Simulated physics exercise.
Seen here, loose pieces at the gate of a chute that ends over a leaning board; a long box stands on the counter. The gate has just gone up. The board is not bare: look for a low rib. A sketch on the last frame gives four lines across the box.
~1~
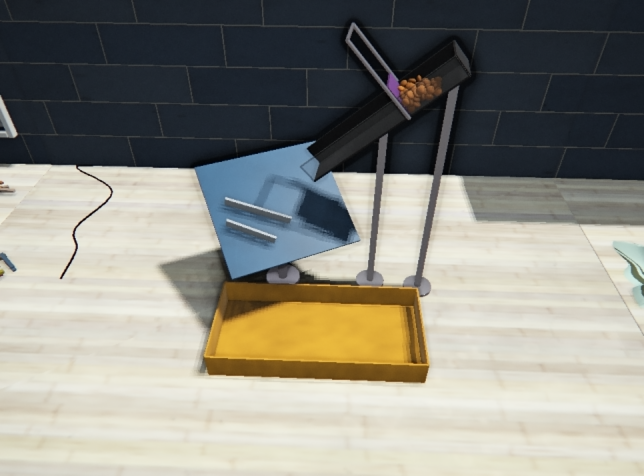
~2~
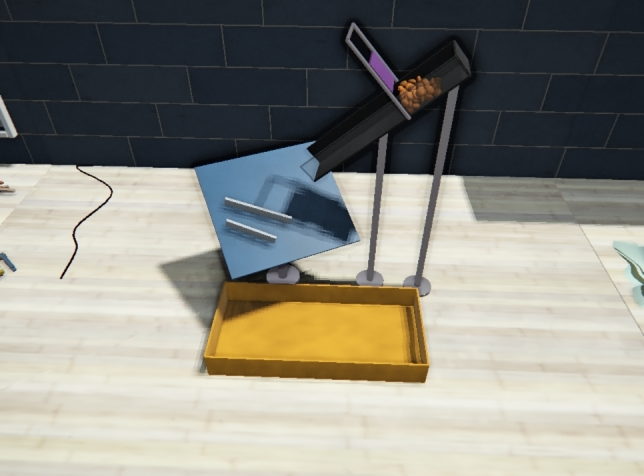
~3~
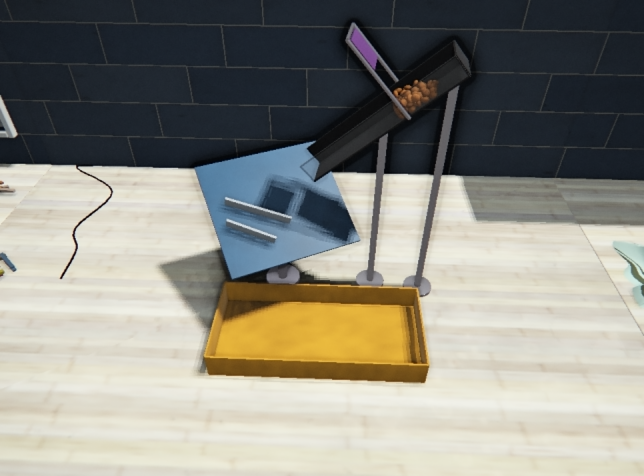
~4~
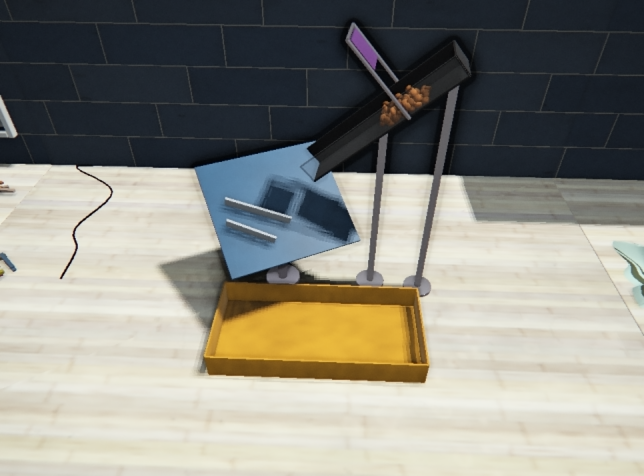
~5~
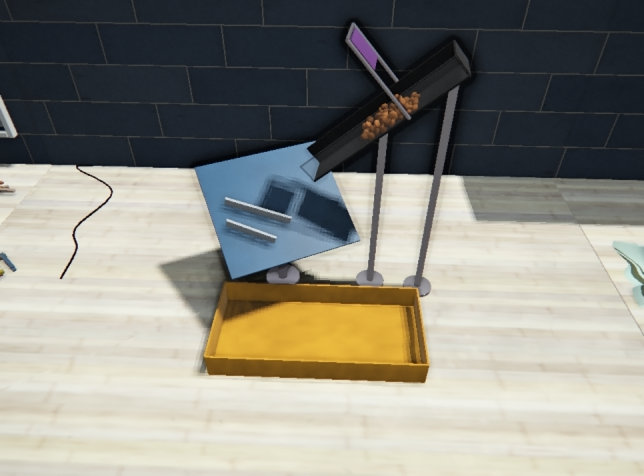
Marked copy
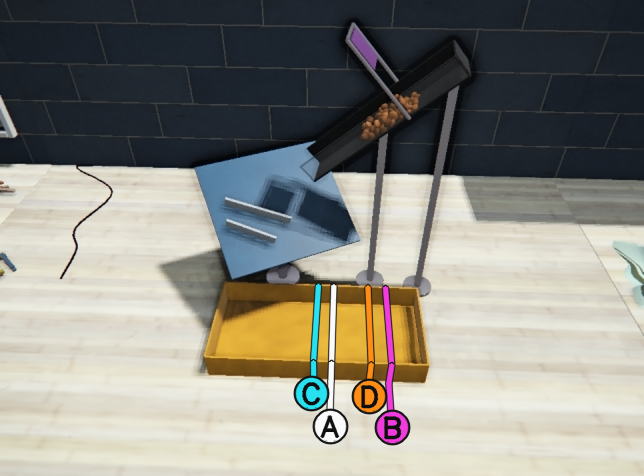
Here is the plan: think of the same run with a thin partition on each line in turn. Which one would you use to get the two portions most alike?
Line A does it best.
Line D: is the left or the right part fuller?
Left.
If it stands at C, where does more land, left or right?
The right side.
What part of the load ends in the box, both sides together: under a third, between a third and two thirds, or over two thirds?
Between a third and two thirds.
On the marked copy, line A crosses the front rim at (331, 361); line B crosses the front rim at (391, 364); line C crosses the front rim at (313, 361); line D crosses the front rim at (371, 363).
If A is chosen, of what is caught, close to a third on the left of the divider, close to two thirds on the right.
If B is chosen, of what is caught, the whole lot on the left of the divider, none at all on the right.
If C is chosen, of what is caught, only a few on the left of the divider, all but a few on the right.
If D is chosen, of what is caught, the whole lot on the left of the divider, none at all on the right.
